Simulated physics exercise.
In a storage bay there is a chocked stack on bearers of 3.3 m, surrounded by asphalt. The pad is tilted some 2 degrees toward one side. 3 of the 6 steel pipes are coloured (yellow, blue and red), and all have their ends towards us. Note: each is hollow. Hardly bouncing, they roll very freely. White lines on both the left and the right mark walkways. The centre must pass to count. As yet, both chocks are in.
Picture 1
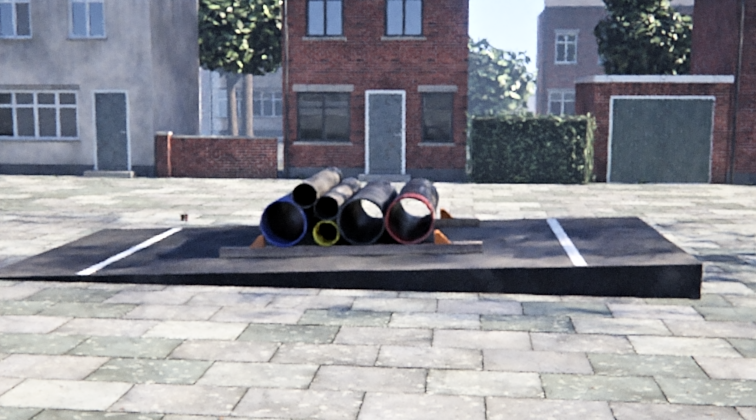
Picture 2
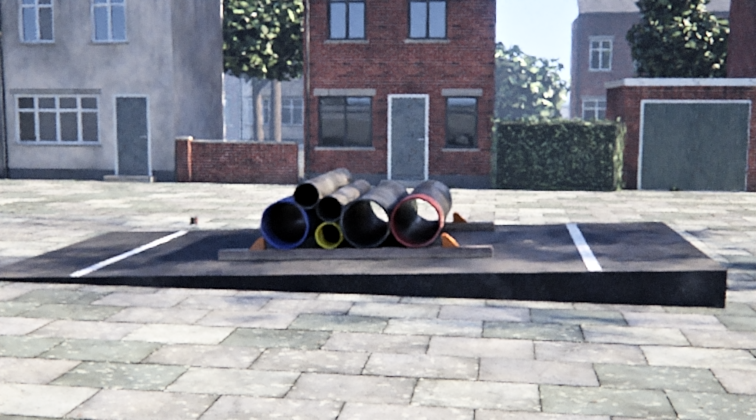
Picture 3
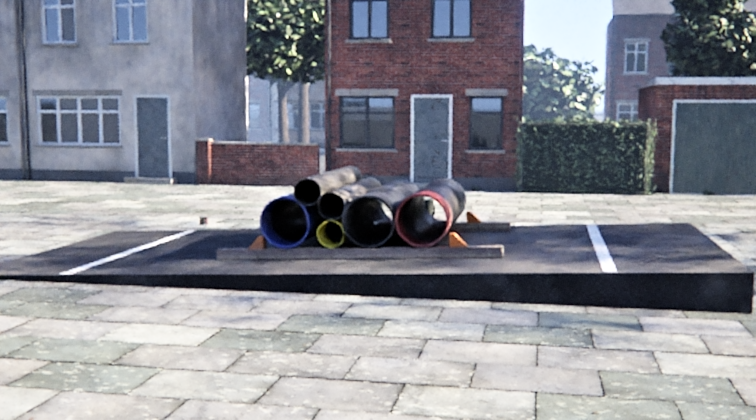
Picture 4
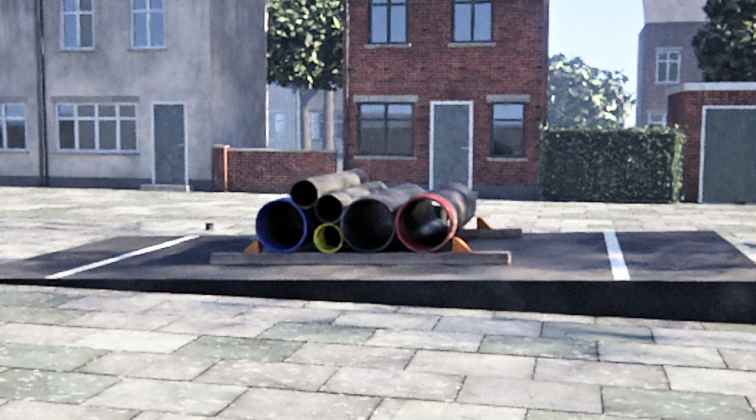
A stack of dark pipes rests still on a sloping pad as the view shifts slightly.
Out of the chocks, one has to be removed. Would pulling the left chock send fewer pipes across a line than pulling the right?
The chock on the right side is the one to take.
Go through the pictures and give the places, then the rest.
Yellow (326, 234), blue (283, 224), red (409, 221); the pad slopes 2° down to the left; 4 of the 6 form the bottom row; at rest, in the first frame.
Yellow (328, 236), blue (284, 225), red (416, 223); at rest, in the second frame.
Yellow (330, 234), blue (284, 223), red (421, 221); both chocks in; lines at (111, 260) and (572, 251); all still, in the third frame.
Yellow (328, 239), blue (280, 226), red (423, 225); all still, in the fourth frame.
Chock on the left freed, after 3.8 s, yellow is on the bearers, 90 cm from the bearers' left end, rolling left; blue is off the bearers, 5 cm short of the left line, rolling left; red is on the bearers, 140 cm from the bearers' right end, rolling left; 0 of 6 have crossed.
Chock on the left freed, at the end, yellow is past the left line; blue is past the left line; red is past the left line; 6 of 6 have crossed.
Chock on the right freed, after 0.9 s, yellow is on the bearers, 140 cm from the bearers' left end; blue is on the bearers, 85 cm from the bearers' left end; red is on the bearers, 90 cm from the bearers' right end; 0 of 6 have crossed.
Chock on the right freed, at the end, yellow is on the bearers, 140 cm from the bearers' left end; blue is on the bearers, 85 cm from the bearers' left end; red is on the bearers, 90 cm from the bearers' right end; 0 of 6 have crossed.
